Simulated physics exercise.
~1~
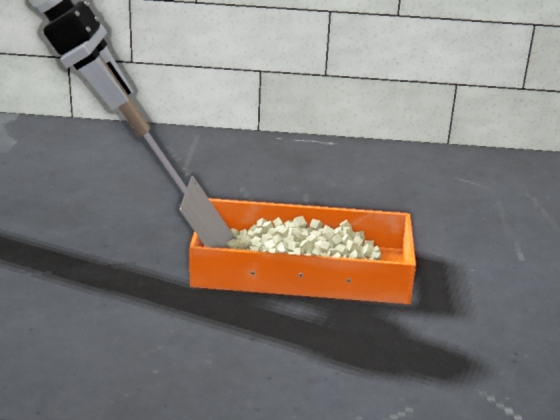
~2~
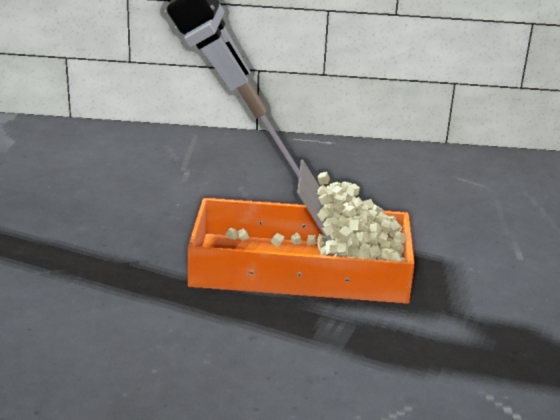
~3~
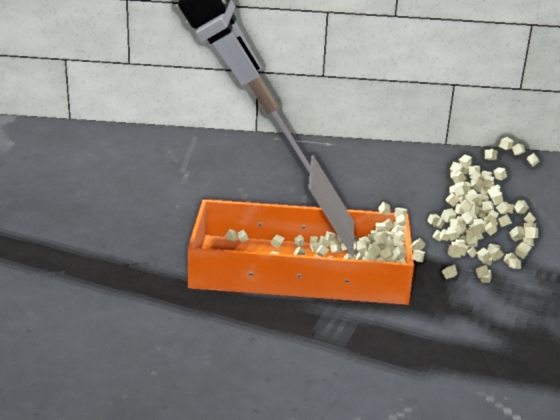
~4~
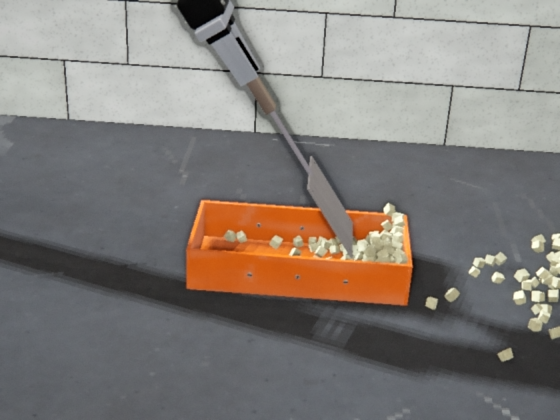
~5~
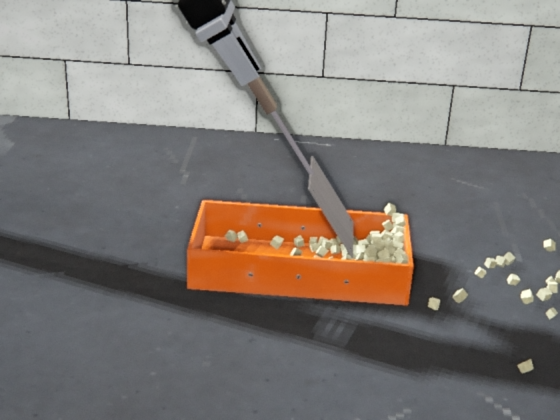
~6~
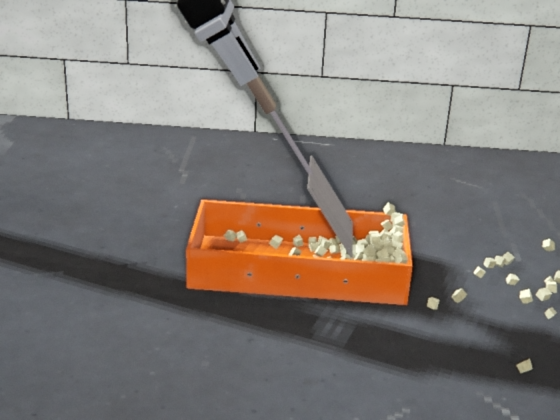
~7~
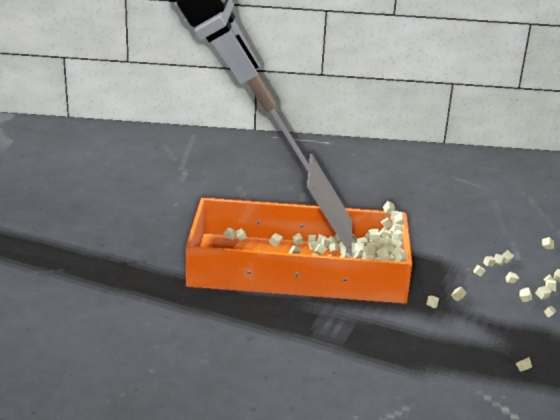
The clip opens on an orange trough of pale vegetable dice on a dark grey surface before a white block wall, with a robotic arm holding a spatula at its left end. The arm sweeps the blade to the right, heaping the dice steeply against the right end and leaving a few scattered behind. As the blade pushes farther, a large cluster flies over the right rim. The airborne dice drop onto the surface and scatter to the right. The spatula then stays still in the trough, beside the remaining dice, while the spilled ones lie at rest.
